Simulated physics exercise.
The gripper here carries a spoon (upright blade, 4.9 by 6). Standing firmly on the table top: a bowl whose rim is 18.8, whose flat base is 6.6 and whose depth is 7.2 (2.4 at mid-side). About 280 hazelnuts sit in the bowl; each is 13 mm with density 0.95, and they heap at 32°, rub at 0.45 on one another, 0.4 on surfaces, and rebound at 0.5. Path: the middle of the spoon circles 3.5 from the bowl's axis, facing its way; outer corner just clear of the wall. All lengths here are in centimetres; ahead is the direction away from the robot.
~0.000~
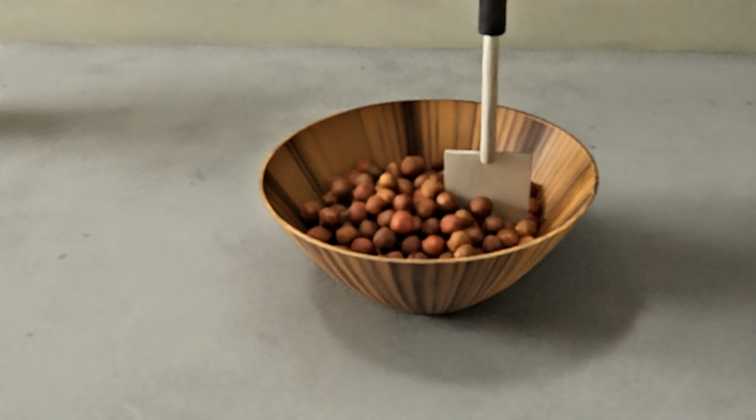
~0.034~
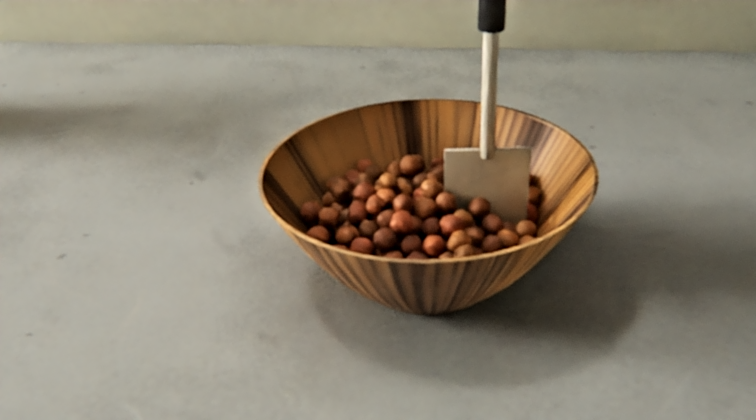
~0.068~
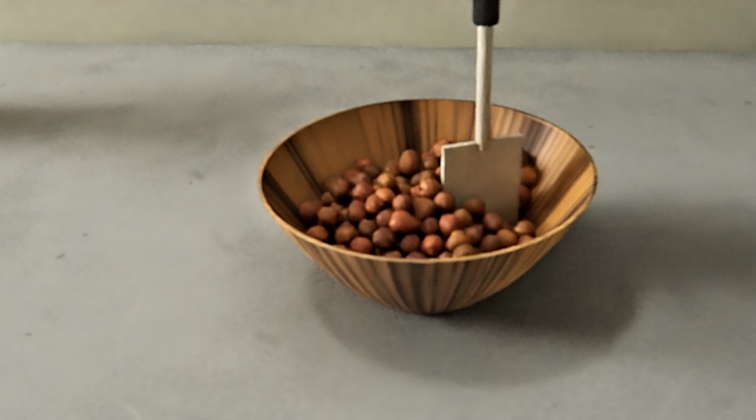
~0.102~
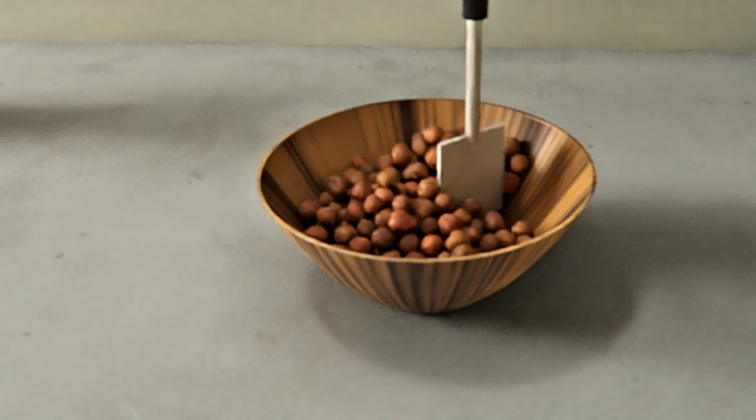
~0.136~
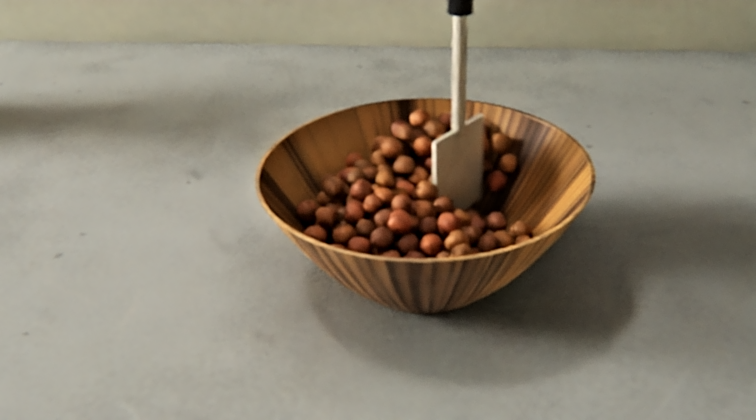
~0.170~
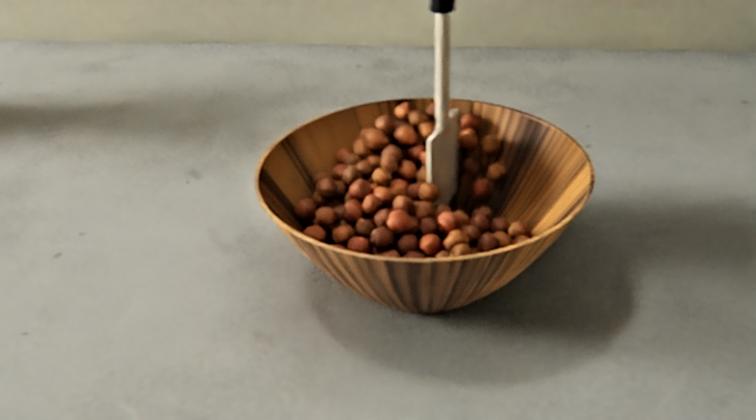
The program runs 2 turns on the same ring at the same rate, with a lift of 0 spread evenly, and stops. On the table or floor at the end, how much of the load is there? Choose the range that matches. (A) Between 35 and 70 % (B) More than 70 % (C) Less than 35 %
Answer: C.
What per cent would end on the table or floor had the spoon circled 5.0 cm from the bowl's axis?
Around 15 in a hundred, in that case.
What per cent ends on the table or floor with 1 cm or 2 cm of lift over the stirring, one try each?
Close to 15 and 5 percent, in that order.
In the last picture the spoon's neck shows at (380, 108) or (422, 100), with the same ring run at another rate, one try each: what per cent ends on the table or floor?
About 40 % for one try and about 20 % for the other, in order.
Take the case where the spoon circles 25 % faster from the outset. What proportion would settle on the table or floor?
I'd say close to 20 %.
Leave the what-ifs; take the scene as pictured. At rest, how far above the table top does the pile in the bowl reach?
8.0 cm or so.
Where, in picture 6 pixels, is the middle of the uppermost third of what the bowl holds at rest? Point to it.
(497, 175).
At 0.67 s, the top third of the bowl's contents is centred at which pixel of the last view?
Roughly at (518, 188).
After 0.67 s, 329° round, highest piece 9 above the table; 262 in the bowl, 13 on the table or floor, 4 in flight or on the tool.
After 1.18 s, 223° round, highest piece 9 above the table; 248 in the bowl, 29 on the table or floor, 2 in flight or on the tool.
After 1.63 s, 0° round, highest piece 8 above the table; 241 in the bowl, 38 on the table or floor.
After 2.33 s, 0° round, highest piece 8 above the table; 241 in the bowl, 38 on the table or floor.
In the end, 241 in the bowl, 38 on the table or floor. That is 14 % on the table or floor.
